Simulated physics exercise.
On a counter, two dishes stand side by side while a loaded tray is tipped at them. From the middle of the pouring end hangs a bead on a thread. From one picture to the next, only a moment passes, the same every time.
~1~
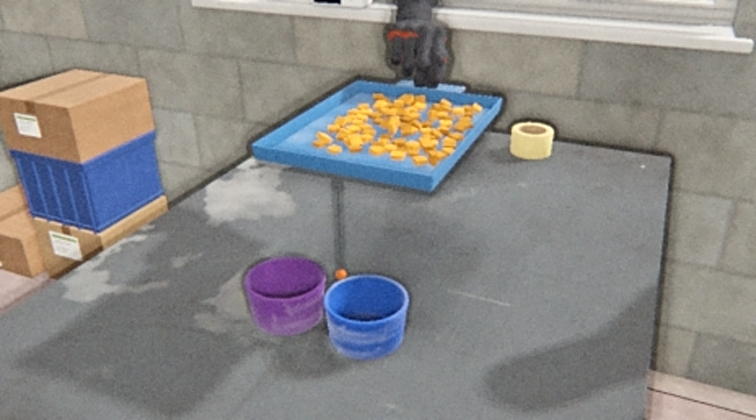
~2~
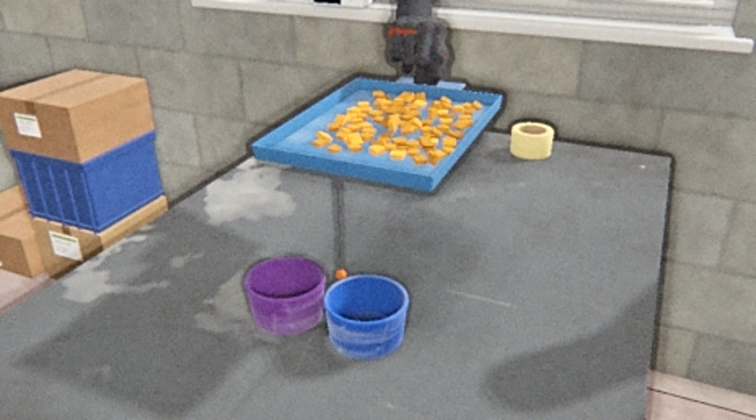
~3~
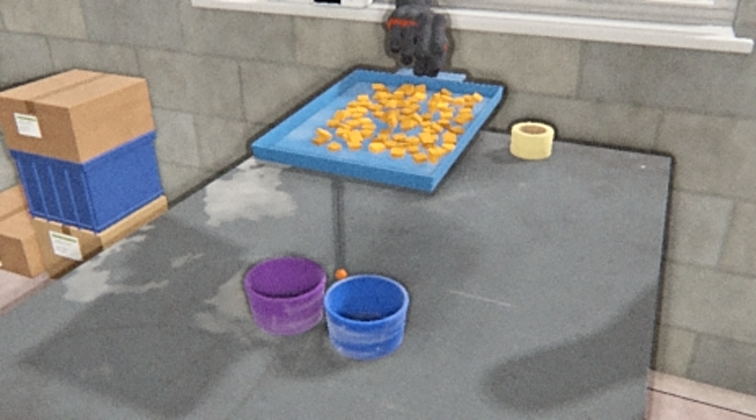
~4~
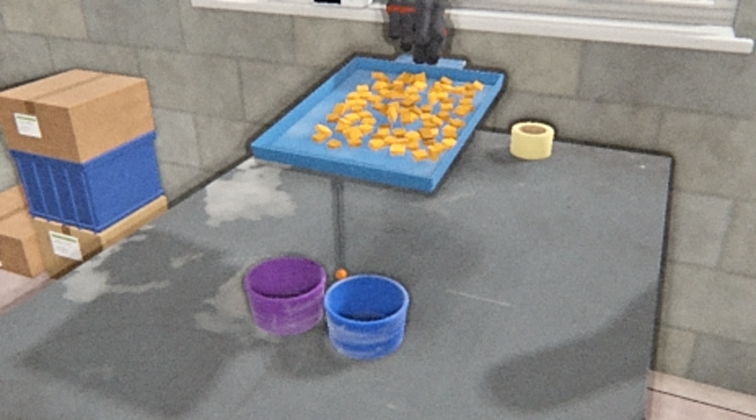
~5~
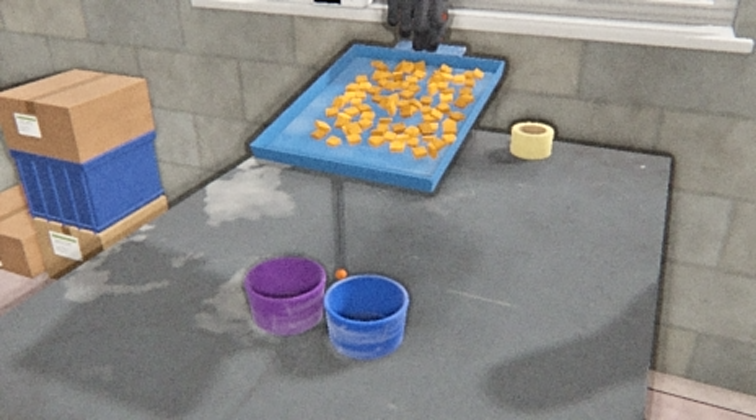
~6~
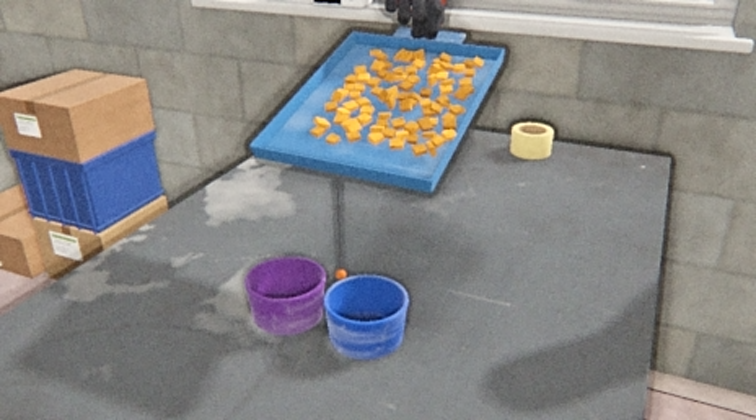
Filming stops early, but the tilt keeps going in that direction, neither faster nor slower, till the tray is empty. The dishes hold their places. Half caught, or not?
Result: Mostly missed.
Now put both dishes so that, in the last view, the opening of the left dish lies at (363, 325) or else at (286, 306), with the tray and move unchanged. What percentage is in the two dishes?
You'd get near 40 per cent and afterwards near 70 per cent.
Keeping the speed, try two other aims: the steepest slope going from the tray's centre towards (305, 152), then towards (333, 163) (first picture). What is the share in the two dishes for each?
Case one 70 %; case two 40 %.
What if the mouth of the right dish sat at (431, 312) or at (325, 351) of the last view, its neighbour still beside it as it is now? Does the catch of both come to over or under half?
Taking the places in turn, it's shy of half and then shy of half.
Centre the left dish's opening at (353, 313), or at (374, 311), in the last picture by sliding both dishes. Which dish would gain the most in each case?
Try 1: The leftmost dish; try 2: The leftmost dish.
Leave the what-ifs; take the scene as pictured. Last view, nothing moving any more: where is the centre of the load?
The centre comes to rest near (333, 359).
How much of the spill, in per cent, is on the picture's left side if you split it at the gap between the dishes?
I'd say some 50 in a hundred.
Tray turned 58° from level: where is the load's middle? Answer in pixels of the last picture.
(366, 140).
Soon, tray tipped steeply; all on the tray.
A while on, tray tipped right over; most on the tray; a small part in the right dish; a small part outside both; a stray few in the air.
Towards the end, tray tipped past a quarter turn; about a quarter in the right dish; a small part in the left dish; most outside both.
Finally, tray tipped past a quarter turn; about a quarter in the right dish; a small part in the left dish; most outside both.
